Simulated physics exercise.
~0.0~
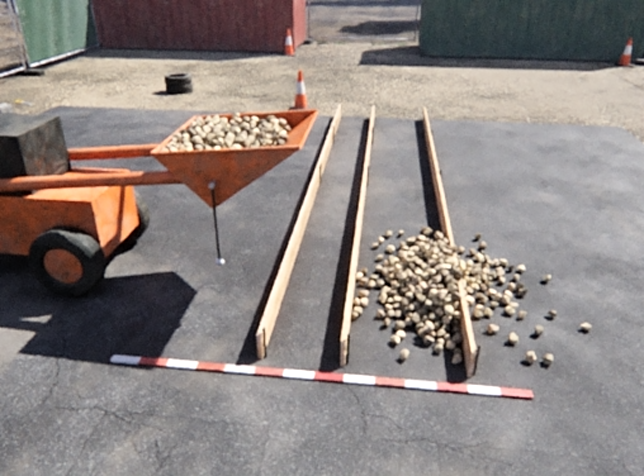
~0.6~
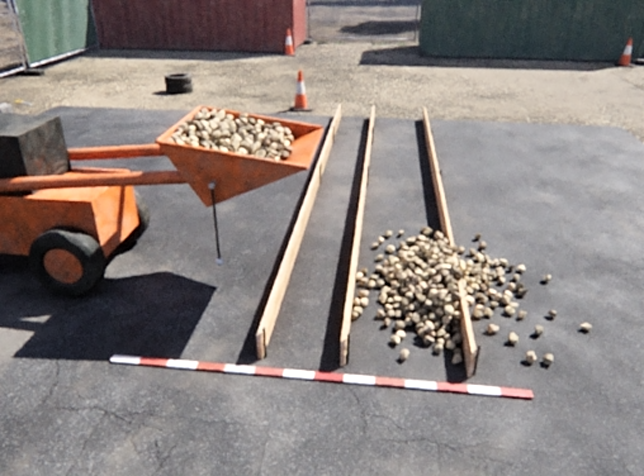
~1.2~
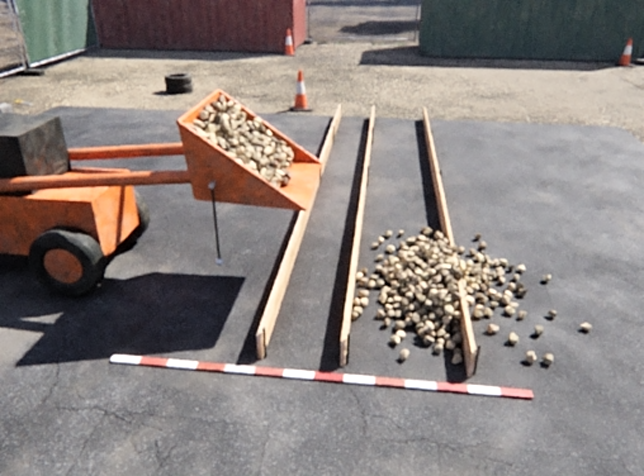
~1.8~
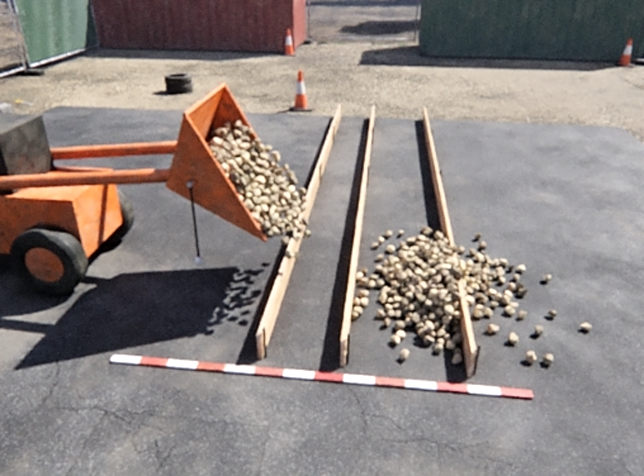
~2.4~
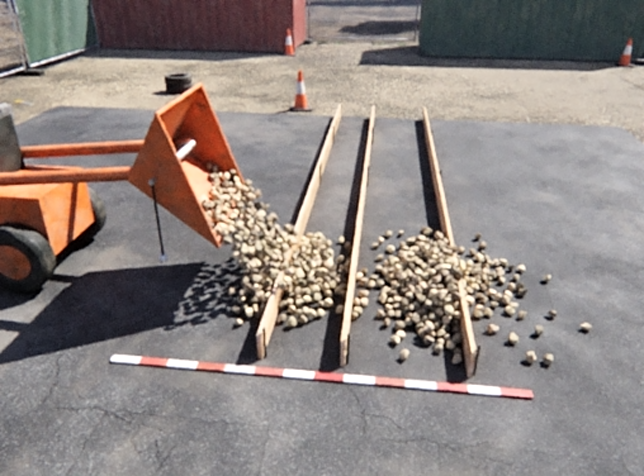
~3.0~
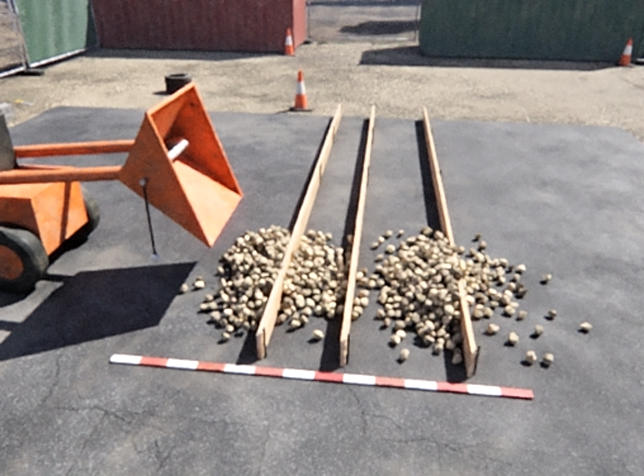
The clip opens on a small orange loader at the left, its bucket full of pale stones, facing three wooden boards on dark paving where an earlier heap already lies around the right-hand board. The bucket begins to tip forward, its open front swinging down toward the boards. As it steepens, the stones slide to the lip and the loader starts backing away to the left. The load then pours down around the left-hand board, some of it reaching the middle one. Finally the bucket hangs empty and steeply tilted, with a new heap straddling the left board beside the seemingly unchanged older one.
